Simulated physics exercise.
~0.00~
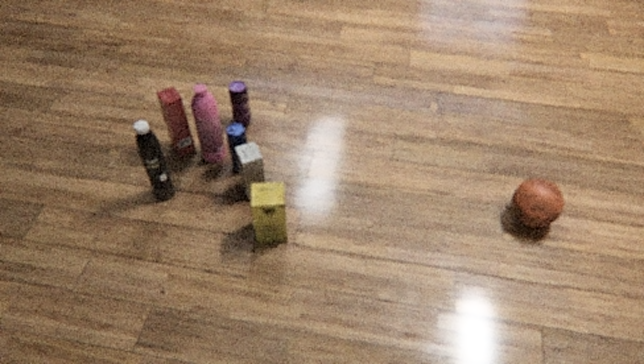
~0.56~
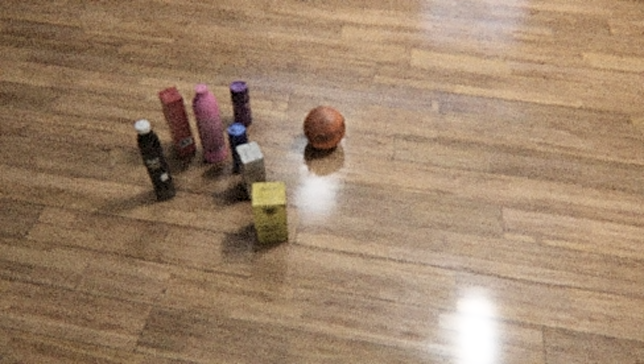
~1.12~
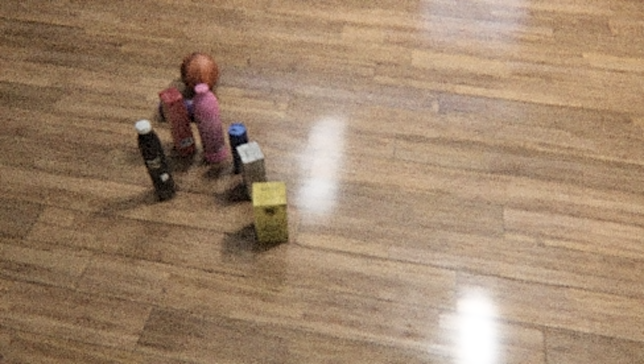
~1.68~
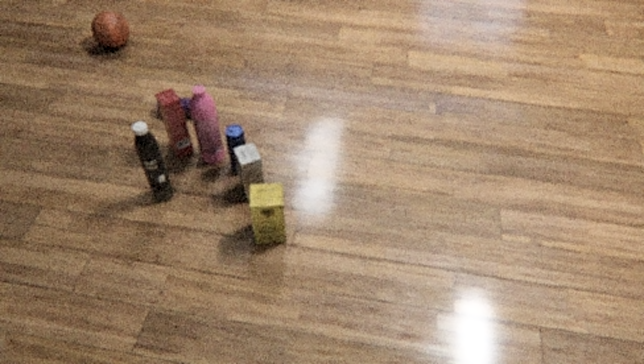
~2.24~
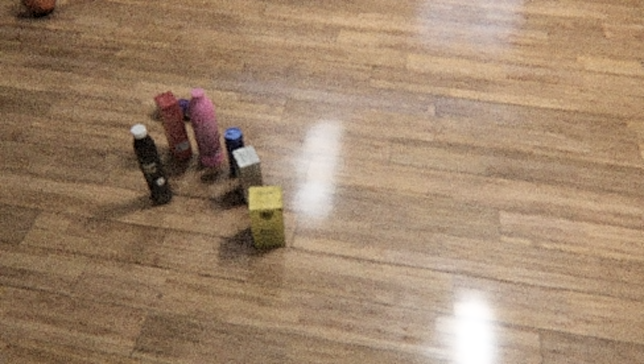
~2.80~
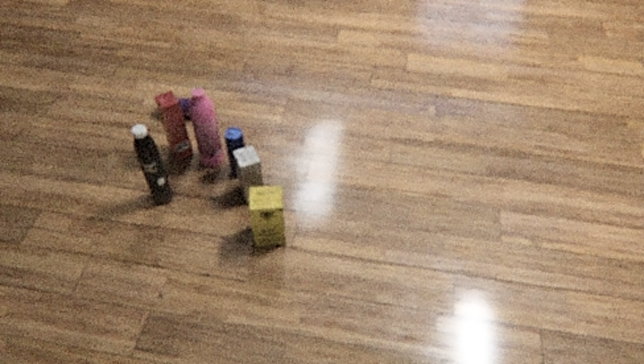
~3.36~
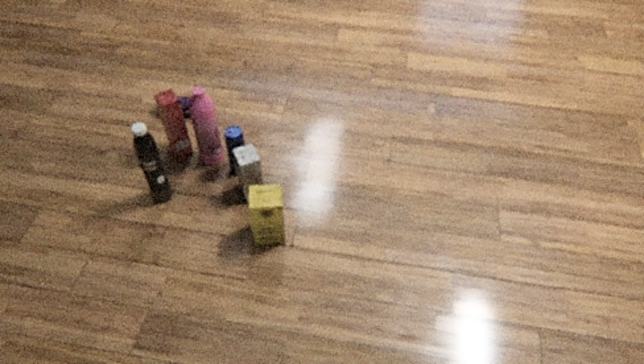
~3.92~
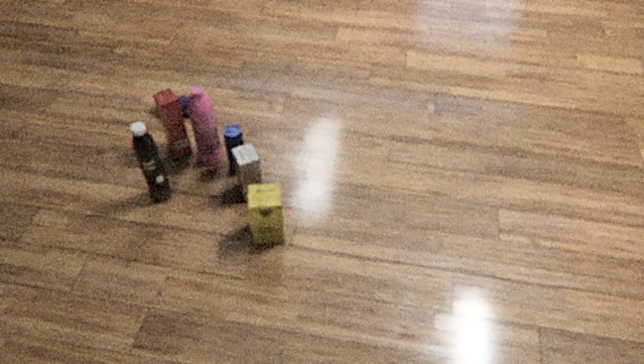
An orange ball rolls across a shiny wood-plank floor, seen from above by a slightly swaying camera. Left of centre stand seven bottles, cans and cartons, with a black bottle at the left, a red carton and a pink bottle beside it, purple and blue cans to their right, and white and yellow cartons nearest the viewer. The ball comes in from the right, reaches the purple can at the back and passes behind the group. The purple can topples and comes to rest behind the red carton and pink bottle. The ball rolls out at the upper left, leaving the others upright.
